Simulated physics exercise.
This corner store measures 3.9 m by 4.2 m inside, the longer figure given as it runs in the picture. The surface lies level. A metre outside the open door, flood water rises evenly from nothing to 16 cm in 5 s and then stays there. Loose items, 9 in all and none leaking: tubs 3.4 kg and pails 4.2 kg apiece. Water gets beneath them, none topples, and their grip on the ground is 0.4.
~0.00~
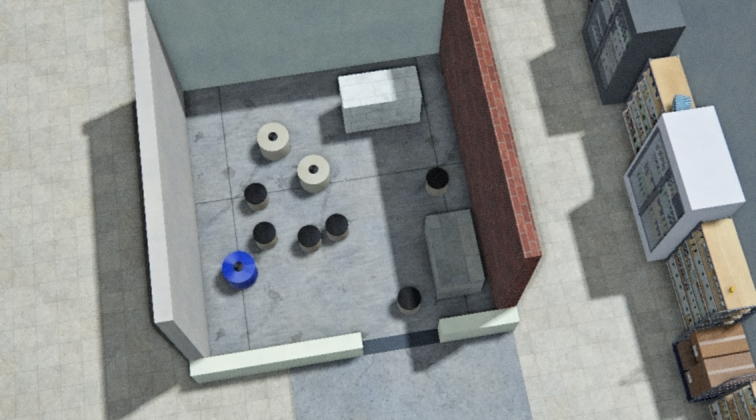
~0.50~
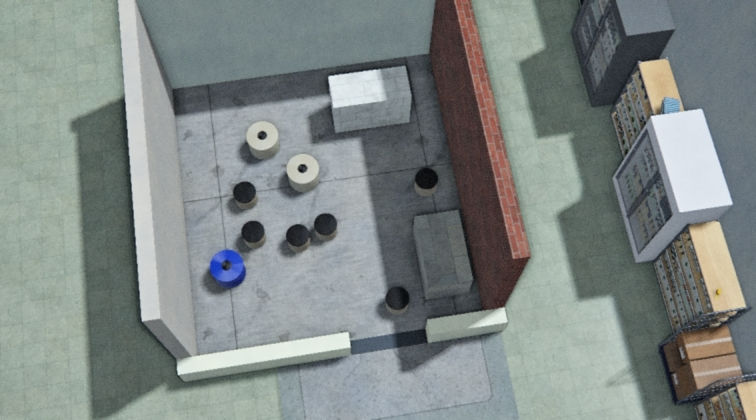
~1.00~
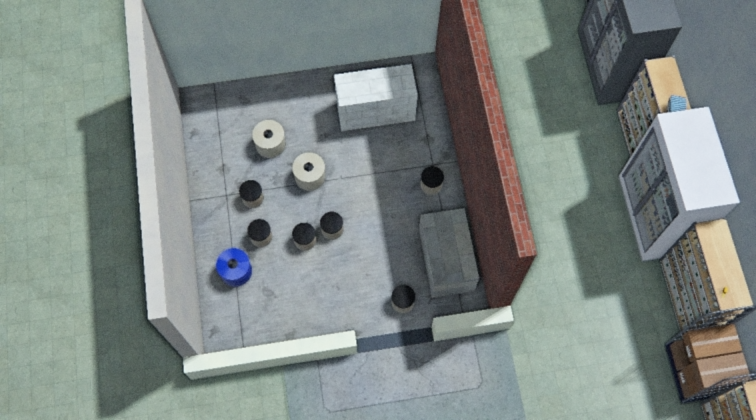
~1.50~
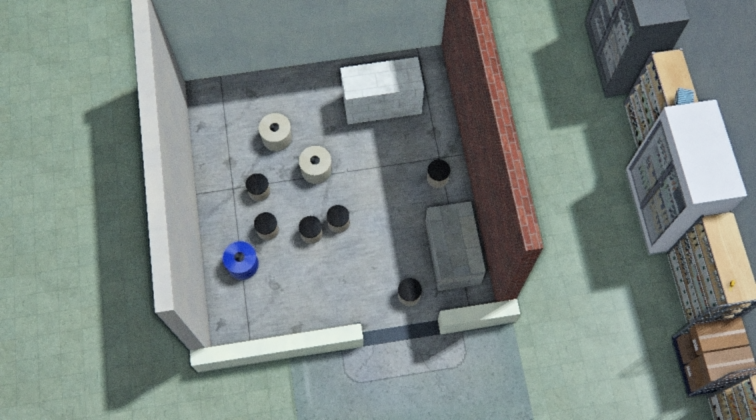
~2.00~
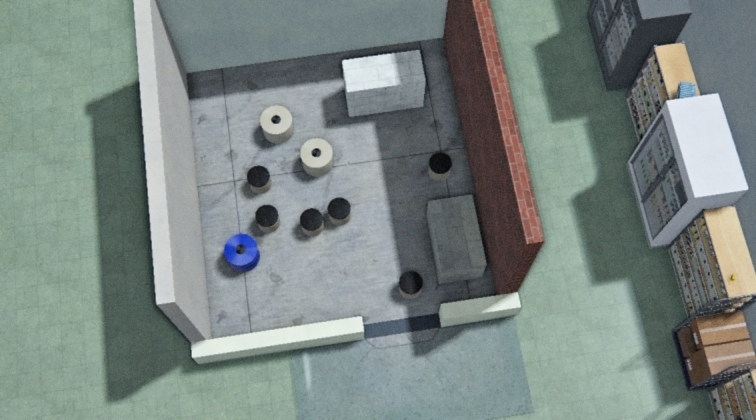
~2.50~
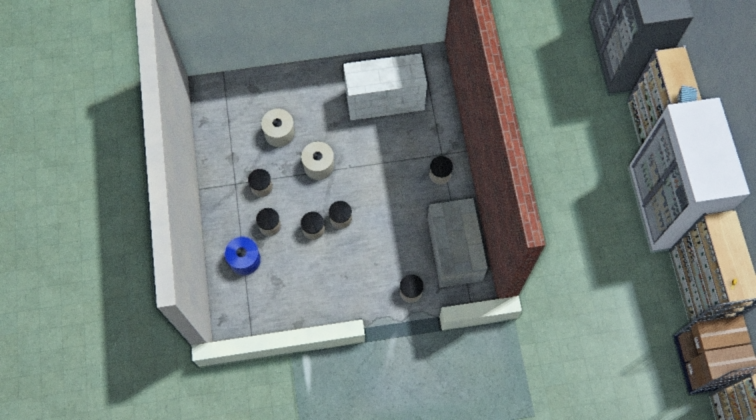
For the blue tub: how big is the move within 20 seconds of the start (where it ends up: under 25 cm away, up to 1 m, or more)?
The blue tub ends far away.
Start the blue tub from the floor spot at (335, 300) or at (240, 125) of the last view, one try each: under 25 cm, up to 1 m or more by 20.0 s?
In that order: It travels far; it gets carried off.
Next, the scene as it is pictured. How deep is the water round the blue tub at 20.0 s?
About 10 cm.
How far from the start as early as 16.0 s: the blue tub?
Roughly 80 cm by then.
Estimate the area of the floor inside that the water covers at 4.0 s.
Roughly 2.0 m2.
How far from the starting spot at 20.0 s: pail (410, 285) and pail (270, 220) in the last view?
In turn: 200 cm, 80 cm.
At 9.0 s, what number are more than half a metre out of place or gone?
By then 5.
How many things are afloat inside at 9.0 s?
2 of them.
After 4.0 s the blue tub is near (241, 252), 0.0 m from its start, aground; 0 afloat.
After 9.0 s the blue tub is near (225, 259), 0.2 m from its start, aground; 2 afloat.
After 16.0 s the blue tub is near (267, 307), 0.9 m from its start, afloat; 8 afloat.
After 20.0 s the blue tub is near (324, 126), 2.1 m from its start, afloat; 9 afloat.
